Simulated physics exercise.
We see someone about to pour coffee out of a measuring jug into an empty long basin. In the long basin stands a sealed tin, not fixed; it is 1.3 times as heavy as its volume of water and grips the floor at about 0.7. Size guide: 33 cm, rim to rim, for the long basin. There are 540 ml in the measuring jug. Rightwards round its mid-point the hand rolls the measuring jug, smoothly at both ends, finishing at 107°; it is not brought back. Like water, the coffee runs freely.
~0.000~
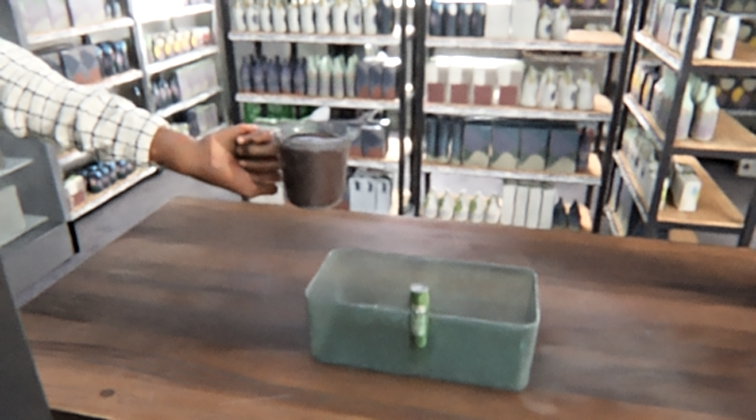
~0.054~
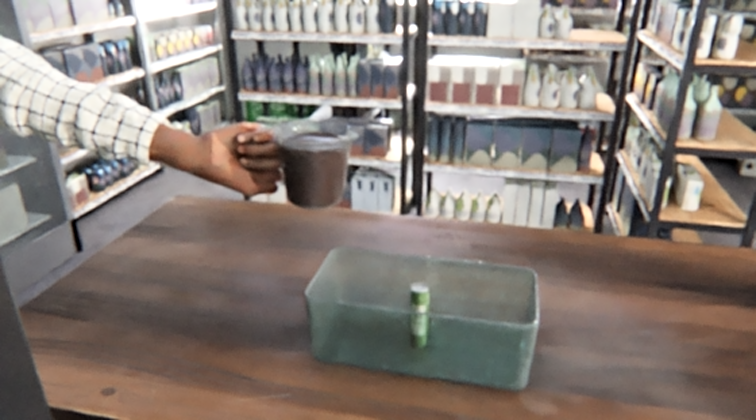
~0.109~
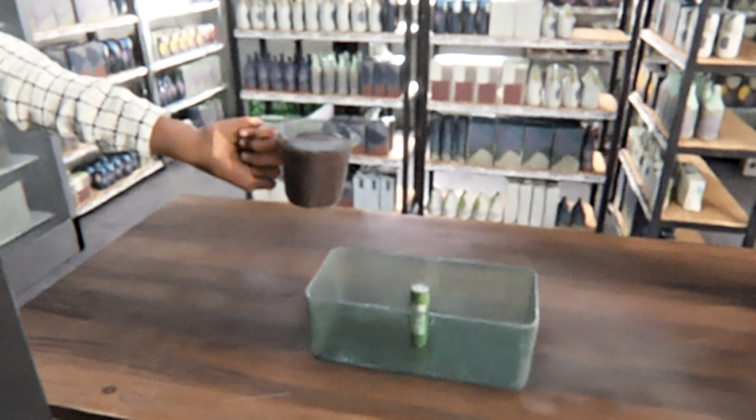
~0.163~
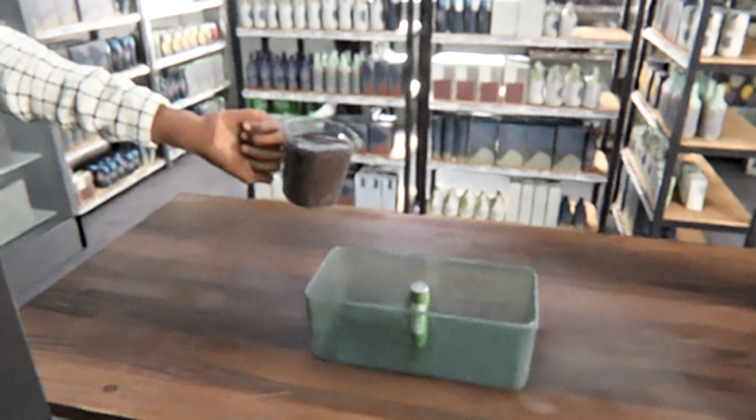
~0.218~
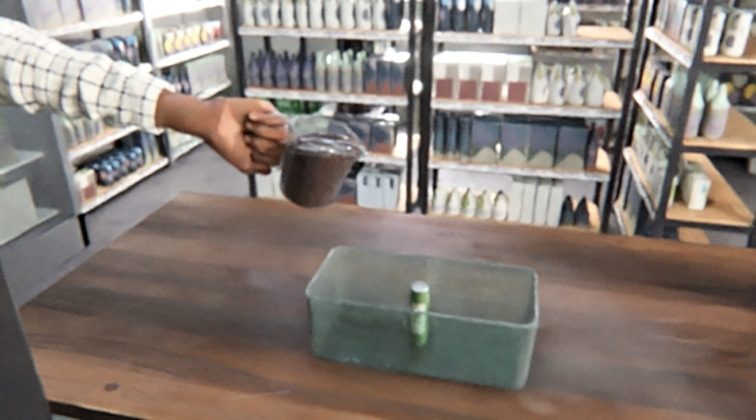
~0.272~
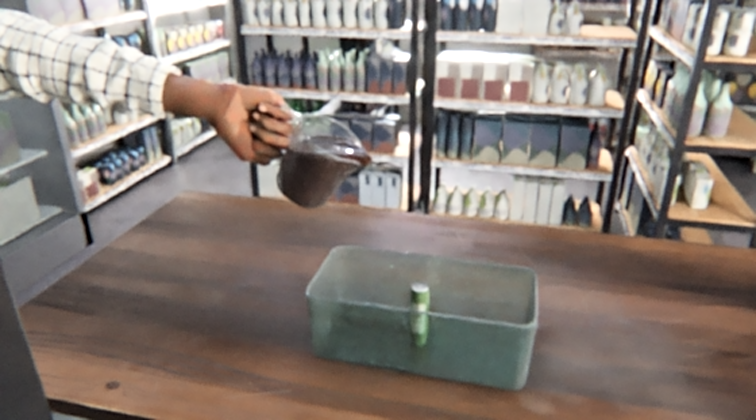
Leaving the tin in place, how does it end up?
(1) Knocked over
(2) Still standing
(1) Knocked over.
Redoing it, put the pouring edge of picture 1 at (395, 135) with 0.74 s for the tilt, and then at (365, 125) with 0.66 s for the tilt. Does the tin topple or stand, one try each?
First it stays on its base; then it tips over.
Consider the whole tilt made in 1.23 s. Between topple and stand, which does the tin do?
In that case the tin overturns.
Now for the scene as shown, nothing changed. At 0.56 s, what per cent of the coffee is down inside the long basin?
I reckon close to 18 percent of it.
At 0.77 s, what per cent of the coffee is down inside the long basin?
76 per cent or thereabouts.
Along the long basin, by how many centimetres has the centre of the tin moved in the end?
All told, the tin's centre has moved close to 8.5 cm.
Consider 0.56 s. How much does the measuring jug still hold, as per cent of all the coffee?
About 50 per cent.
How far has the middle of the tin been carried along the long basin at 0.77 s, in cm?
Its middle sits about 3 cm from the start.
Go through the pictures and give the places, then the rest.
In the first picture, it leans 0°; its right rim is at (357, 135); the coffee meets the walls at (283, 139) and (348, 143); the long basin's rim runs from (319, 272) to (537, 297); the tin's top is at (420, 290).
In the second picture, it leans 1°; its right rim is at (358, 136); the coffee meets the walls at (284, 138) and (349, 144).
In the third picture, it leans 6°; its right rim is at (360, 140); the coffee meets the walls at (286, 137) and (350, 144).
In the fourth picture, it leans 12°; its right rim is at (364, 146); the coffee meets the walls at (289, 138) and (355, 145).
In the fifth picture, it leans 21°; its right rim is at (367, 154); the coffee meets the walls at (291, 141) and (362, 149).
In the sixth picture, it leans 32°; its right rim is at (370, 164); the coffee meets the walls at (292, 145) and (367, 156); 1 per cent is over the edge.
After 0.56 s the tilt is 92° and 49 per cent is still to pour; the tin stands where it began.
After 0.77 s the tilt is 107° and 7 per cent is still to pour; the tin leans 12°.
After 1.00 s the tilt is 107° and 0 per cent is still to pour; the tin lies on its side.
After 1.24 s the tilt is 107° and 0 per cent is still to pour; the tin lies on its side.
In the end the tin lies on its side.
